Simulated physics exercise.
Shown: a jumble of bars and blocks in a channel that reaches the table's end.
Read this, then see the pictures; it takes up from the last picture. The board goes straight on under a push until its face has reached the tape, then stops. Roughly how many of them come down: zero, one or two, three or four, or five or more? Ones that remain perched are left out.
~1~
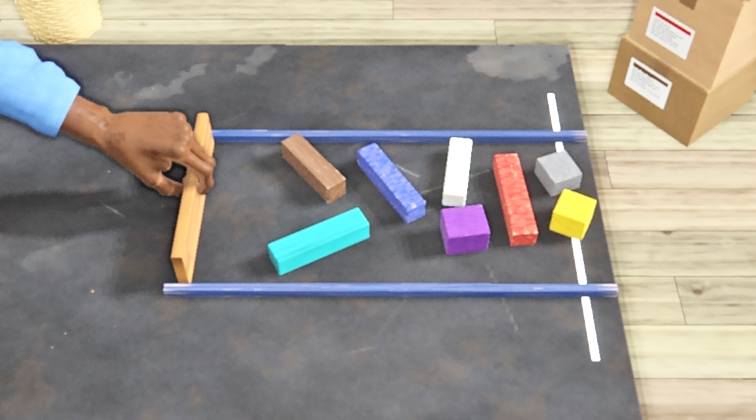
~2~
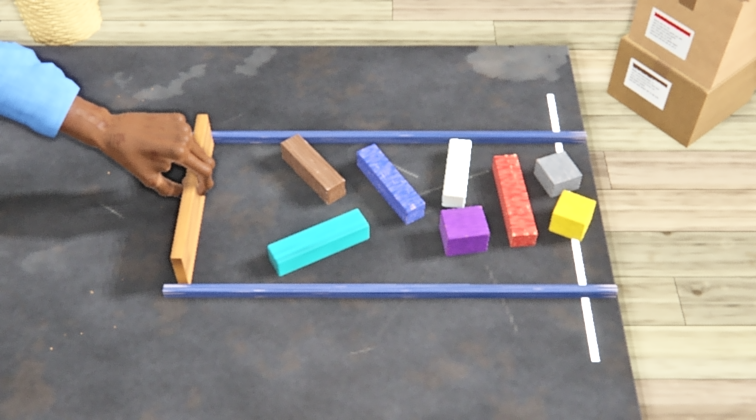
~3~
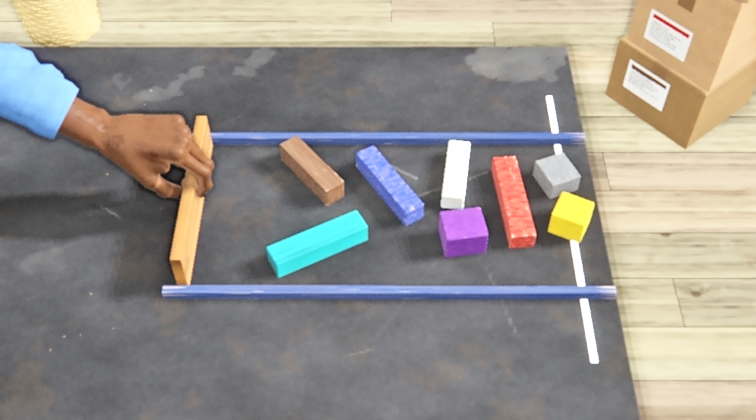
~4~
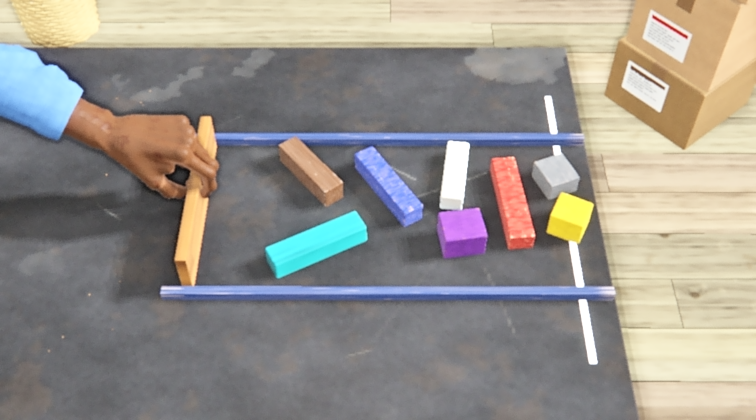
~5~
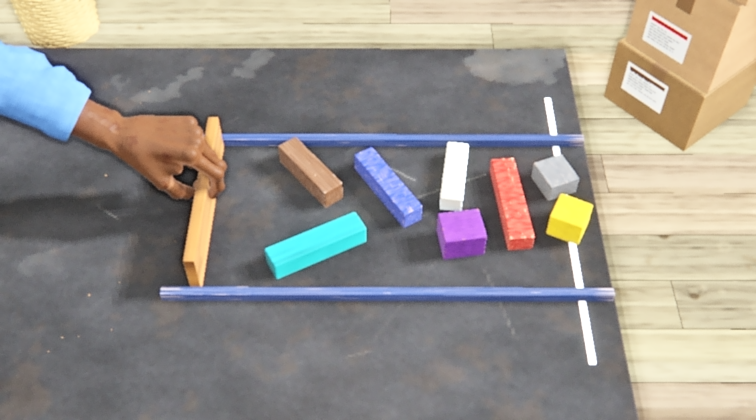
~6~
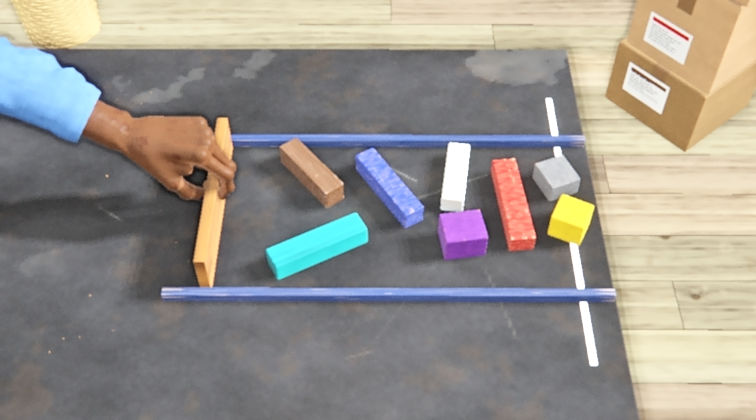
The push clears five or more off the end, I'd bet.
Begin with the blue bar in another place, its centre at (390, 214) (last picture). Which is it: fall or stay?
Lab note: It goes off the edge.
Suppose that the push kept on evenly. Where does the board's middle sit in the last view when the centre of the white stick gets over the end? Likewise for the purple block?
The middle is at (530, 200) when it's the white stick, and at (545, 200) when it's the purple block.
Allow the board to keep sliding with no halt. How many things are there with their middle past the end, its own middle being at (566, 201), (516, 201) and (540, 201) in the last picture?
Past the end: 6, 3 and 4.
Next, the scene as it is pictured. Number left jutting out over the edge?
Count of overhanging things: 1.
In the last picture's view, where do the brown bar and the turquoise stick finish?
Going in order: First (575, 176), then (602, 237).
Soon after, none off yet; yellow block at rest near (571, 220); grey block at rest near (556, 178); red bar at rest near (512, 203).
Then, none off yet; yellow block at rest near (571, 220); grey block at rest near (558, 179); red bar moved a little near (526, 202).
Further on, two off so far; yellow block falling near (632, 309); grey block falling near (607, 345); red bar tipped well over near (617, 210).
At rest, the number that fall off is five or more; fallen, blue bar, white stick, purple block, red bar, grey block and yellow block.
